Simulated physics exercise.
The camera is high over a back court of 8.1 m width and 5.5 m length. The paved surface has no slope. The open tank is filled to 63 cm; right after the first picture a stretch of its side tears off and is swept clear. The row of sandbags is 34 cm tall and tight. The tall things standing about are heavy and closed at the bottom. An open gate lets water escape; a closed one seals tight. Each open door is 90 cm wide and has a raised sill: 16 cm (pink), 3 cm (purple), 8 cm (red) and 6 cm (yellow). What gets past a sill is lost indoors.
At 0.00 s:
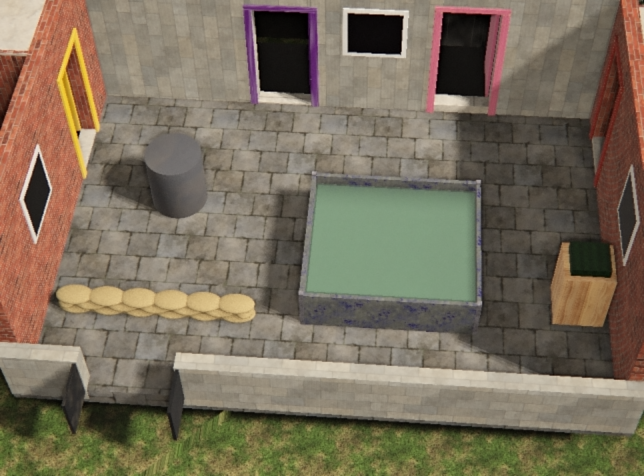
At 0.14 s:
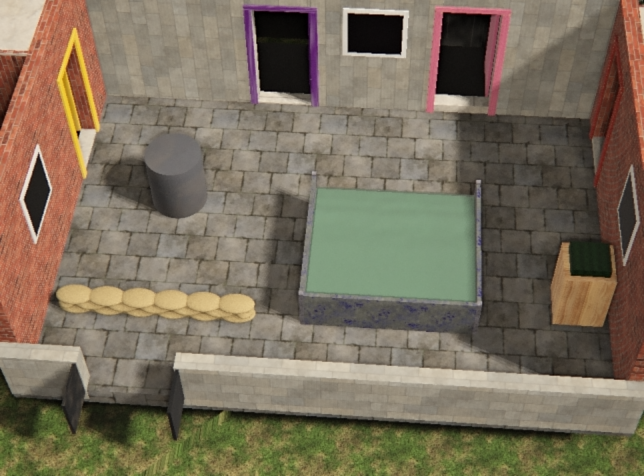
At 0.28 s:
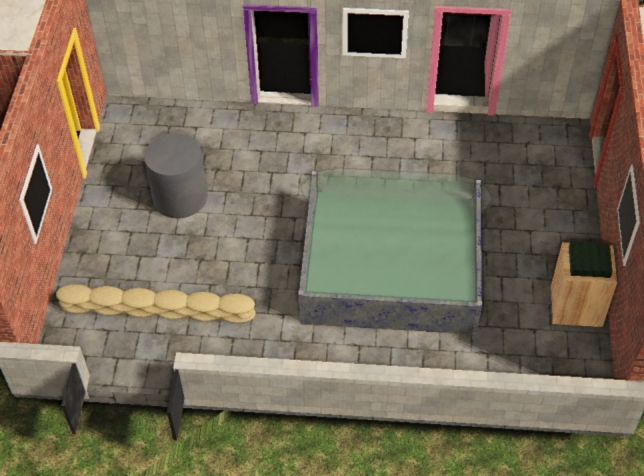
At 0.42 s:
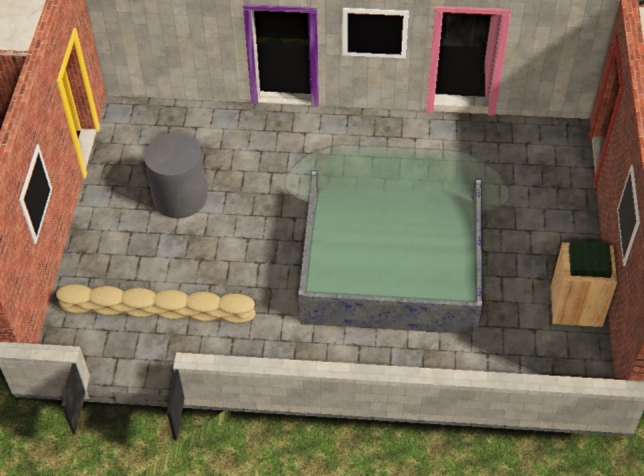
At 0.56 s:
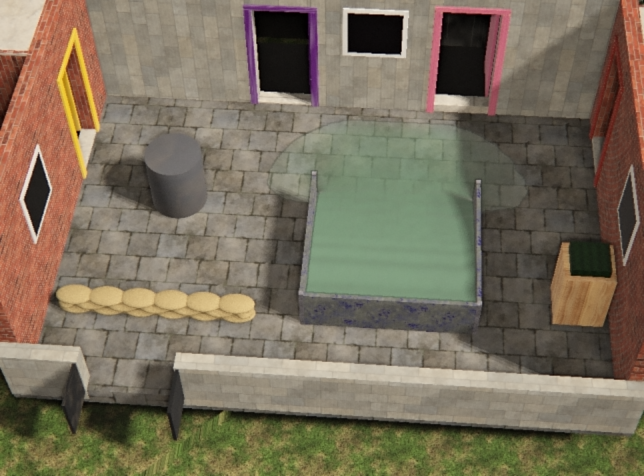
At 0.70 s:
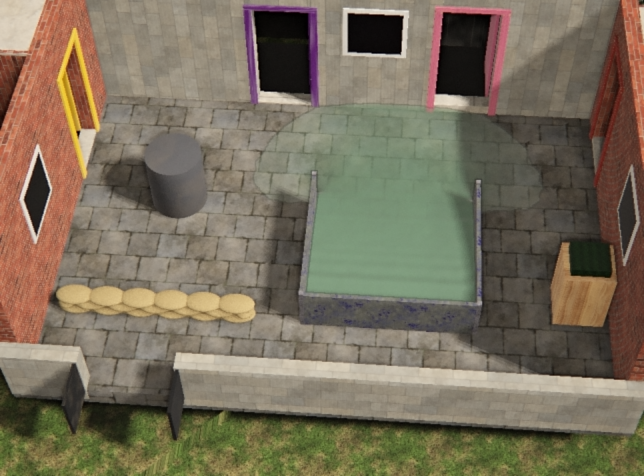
Green water pours from the far side of an open tank and spreads across the paving.
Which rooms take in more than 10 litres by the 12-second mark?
Door by door: At the pink door it goes over the limit; at the purple door it passes the limit; at the red door it exceeds the limit; at the yellow door it goes over the limit.
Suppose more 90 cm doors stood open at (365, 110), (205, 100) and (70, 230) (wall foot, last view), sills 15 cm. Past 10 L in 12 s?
In that order: Past it, not over, not over.
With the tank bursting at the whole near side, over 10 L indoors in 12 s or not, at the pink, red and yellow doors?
Then: Pink under, red above, yellow not over.
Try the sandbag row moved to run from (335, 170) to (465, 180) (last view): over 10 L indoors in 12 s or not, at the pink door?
Then: Pink under.
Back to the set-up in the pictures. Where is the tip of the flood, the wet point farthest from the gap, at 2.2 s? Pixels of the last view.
At about (149, 99).
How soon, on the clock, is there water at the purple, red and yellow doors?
Purple 0.9 s, red 1.8 s, yellow 2.8 s.
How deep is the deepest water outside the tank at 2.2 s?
Up to some 41 cm.
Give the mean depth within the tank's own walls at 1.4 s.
Some 34 cm.
After 1.4 s water covers 25 % of the floor and is deepest (44 cm) near (394, 119); pink door 35 cm at the sill, 44 L in, purple door 15 cm at the sill, 13 L in, red door not reached, yellow door not reached.
After 2.2 s water covers 30 % of the floor and is deepest (41 cm) near (580, 120); pink door 35 cm at the sill, 131 L in, purple door 16 cm at the sill, 70 L in, red door 14 cm at the sill, 0 L in, yellow door not reached.
After 3.5 s water covers 50 % of the floor and is deepest (32 cm) near (580, 120); pink door 21 cm at the sill, 207 L in, purple door 11 cm at the sill, 141 L in, red door 24 cm at the sill, 93 L in, yellow door 18 cm at the sill, 18 L in.
After 7.0 s water covers 80 % of the floor and is deepest (15 cm) near (582, 288); pink door 9 cm at the sill, 215 L in, purple door 5 cm at the sill, 188 L in, red door 11 cm at the sill, 232 L in, yellow door 11 cm at the sill, 160 L in.
After 12.0 s water covers 95 % of the floor and is deepest (8 cm) near (327, 390); pink door 6 cm at the sill, 216 L in, purple door 7 cm at the sill, 210 L in, red door 6 cm at the sill, 239 L in, yellow door 5 cm at the sill, 178 L in.
